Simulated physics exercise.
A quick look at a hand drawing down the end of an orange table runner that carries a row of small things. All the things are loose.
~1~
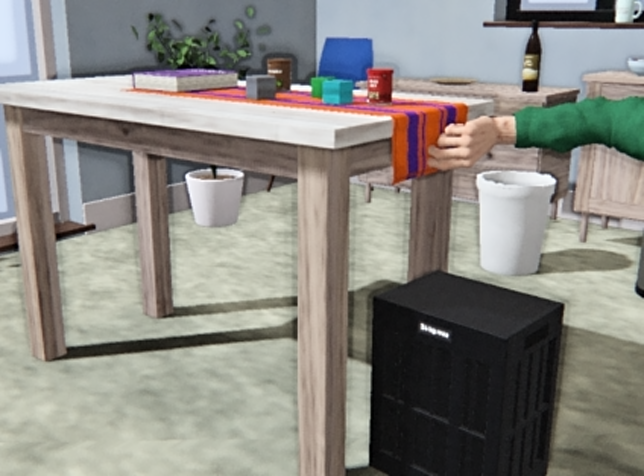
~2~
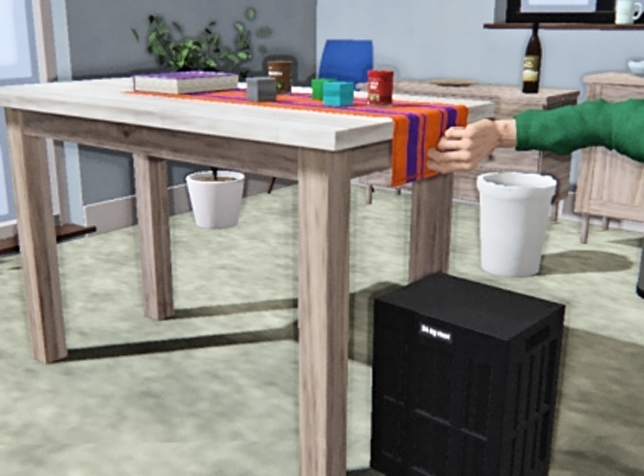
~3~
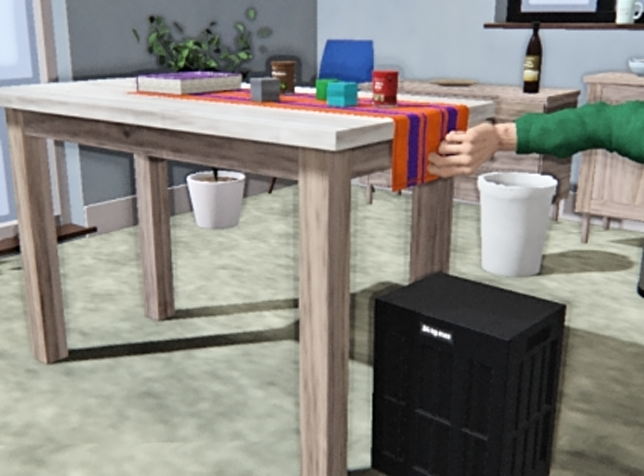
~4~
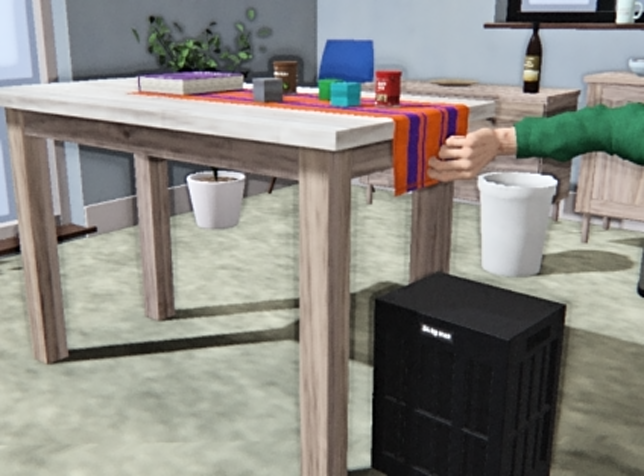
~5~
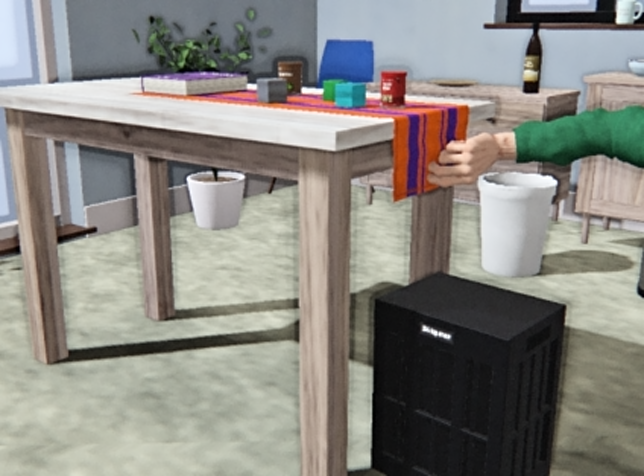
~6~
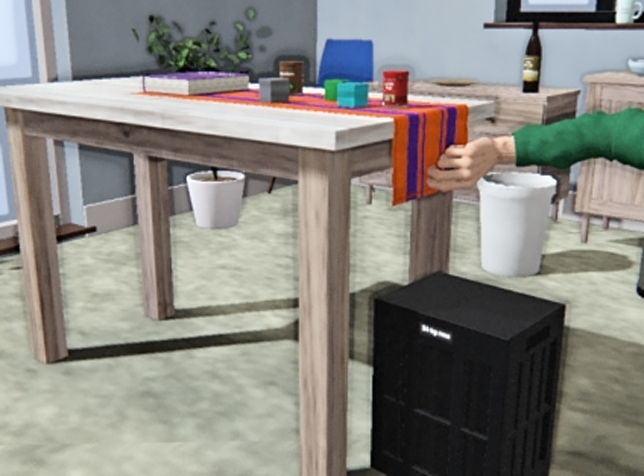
A hand in a green sleeve draws the hanging end of an orange and purple striped runner slightly downward at the table's right end. The small cubes and cans on it shift a little to the right along with the cloth, while the black crate below stays still.
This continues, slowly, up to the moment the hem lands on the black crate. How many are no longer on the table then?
Over the edge go two.
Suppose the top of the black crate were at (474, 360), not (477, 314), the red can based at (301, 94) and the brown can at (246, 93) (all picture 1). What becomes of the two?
The red can stays on, the brown can keeps its place on top.
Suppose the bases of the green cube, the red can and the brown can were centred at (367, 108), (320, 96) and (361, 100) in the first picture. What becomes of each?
The green cube falls, the red can keeps its place on top, the brown can is carried off.
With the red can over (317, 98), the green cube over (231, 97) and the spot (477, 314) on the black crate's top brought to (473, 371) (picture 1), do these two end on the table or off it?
The red can is carried off, the green cube holds on.
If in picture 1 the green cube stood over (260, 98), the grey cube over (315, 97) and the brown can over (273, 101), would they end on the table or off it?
The green cube survives; the grey cube survives; the brown can remains up.
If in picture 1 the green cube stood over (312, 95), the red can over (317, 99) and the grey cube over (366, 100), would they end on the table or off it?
The green cube remains up; the red can survives; the grey cube goes over.
Soon after, hem near (430, 240); all still up.
After that, hem on the crate; red can and turquoise cube gone.
In the end, hem on the crate; red can and turquoise cube gone. The table loses two.
